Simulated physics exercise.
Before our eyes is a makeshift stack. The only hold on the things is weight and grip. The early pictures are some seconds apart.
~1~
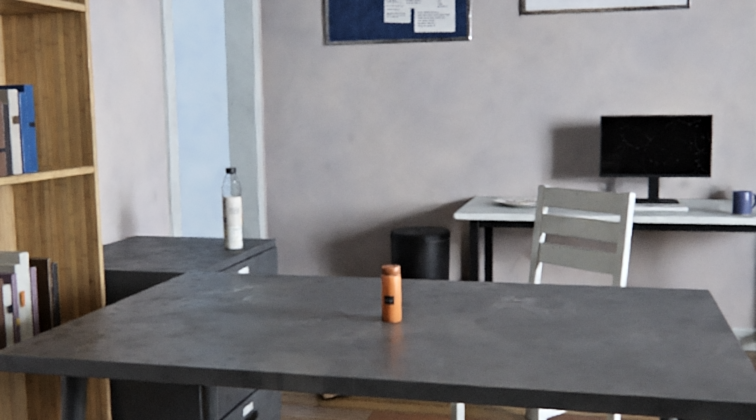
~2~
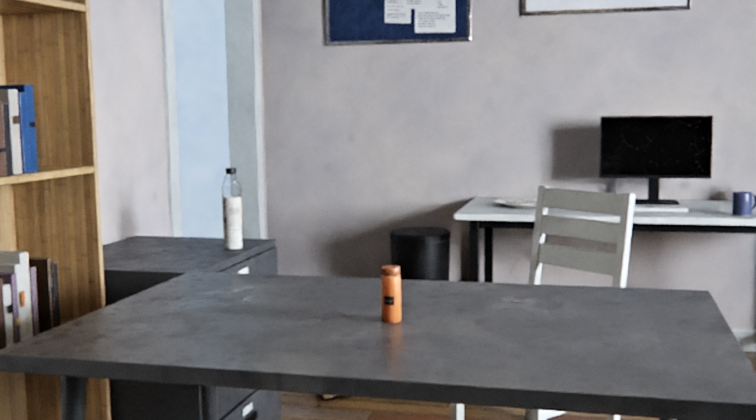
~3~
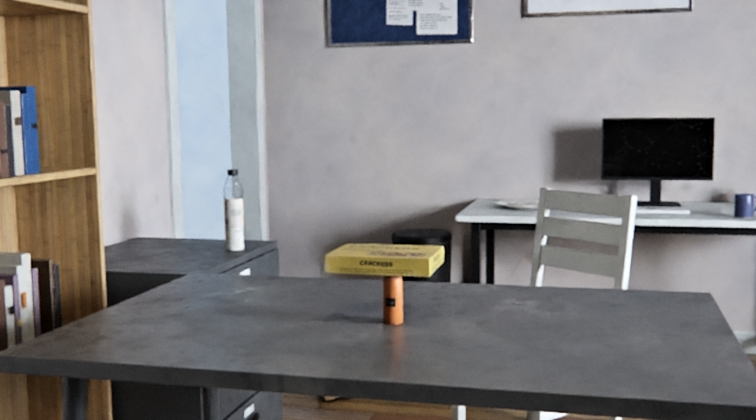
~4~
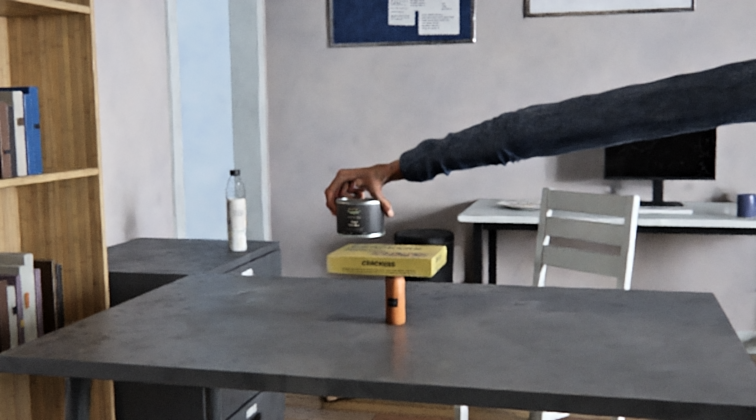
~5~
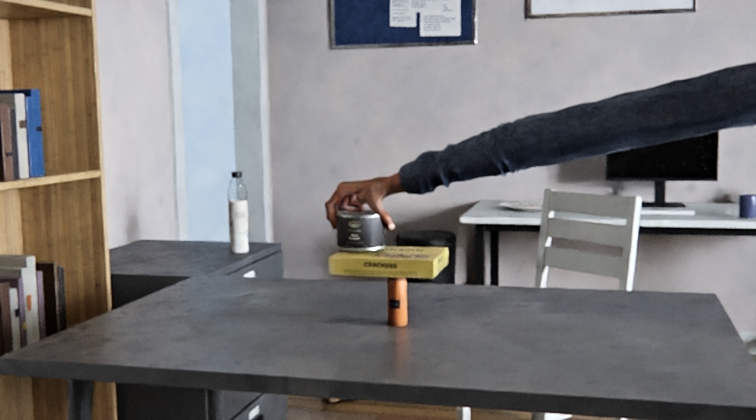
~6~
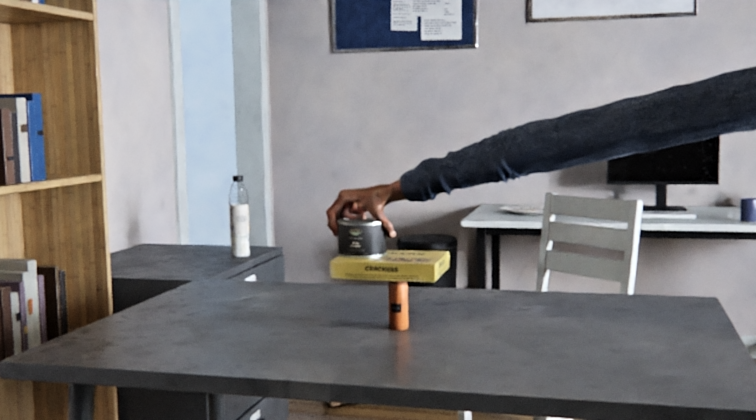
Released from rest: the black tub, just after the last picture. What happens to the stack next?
The stack collapses.
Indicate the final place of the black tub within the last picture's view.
End spot: Near (312, 298).
Then, 0.30 s later than the last frame, black tub now fallen; yellow packet tilted by 73°.
Then, 0.40 s later than the last frame, yellow packet on its side.
Then, 0.90 s later than the last frame, yellow packet now fallen; orange shaker tilted by 4°.
When it is over, fallen, yellow packet and black tub; moved from the start, orange shaker. End places, in pixels of the last picture, black tub near (312, 298). The stack gives way.
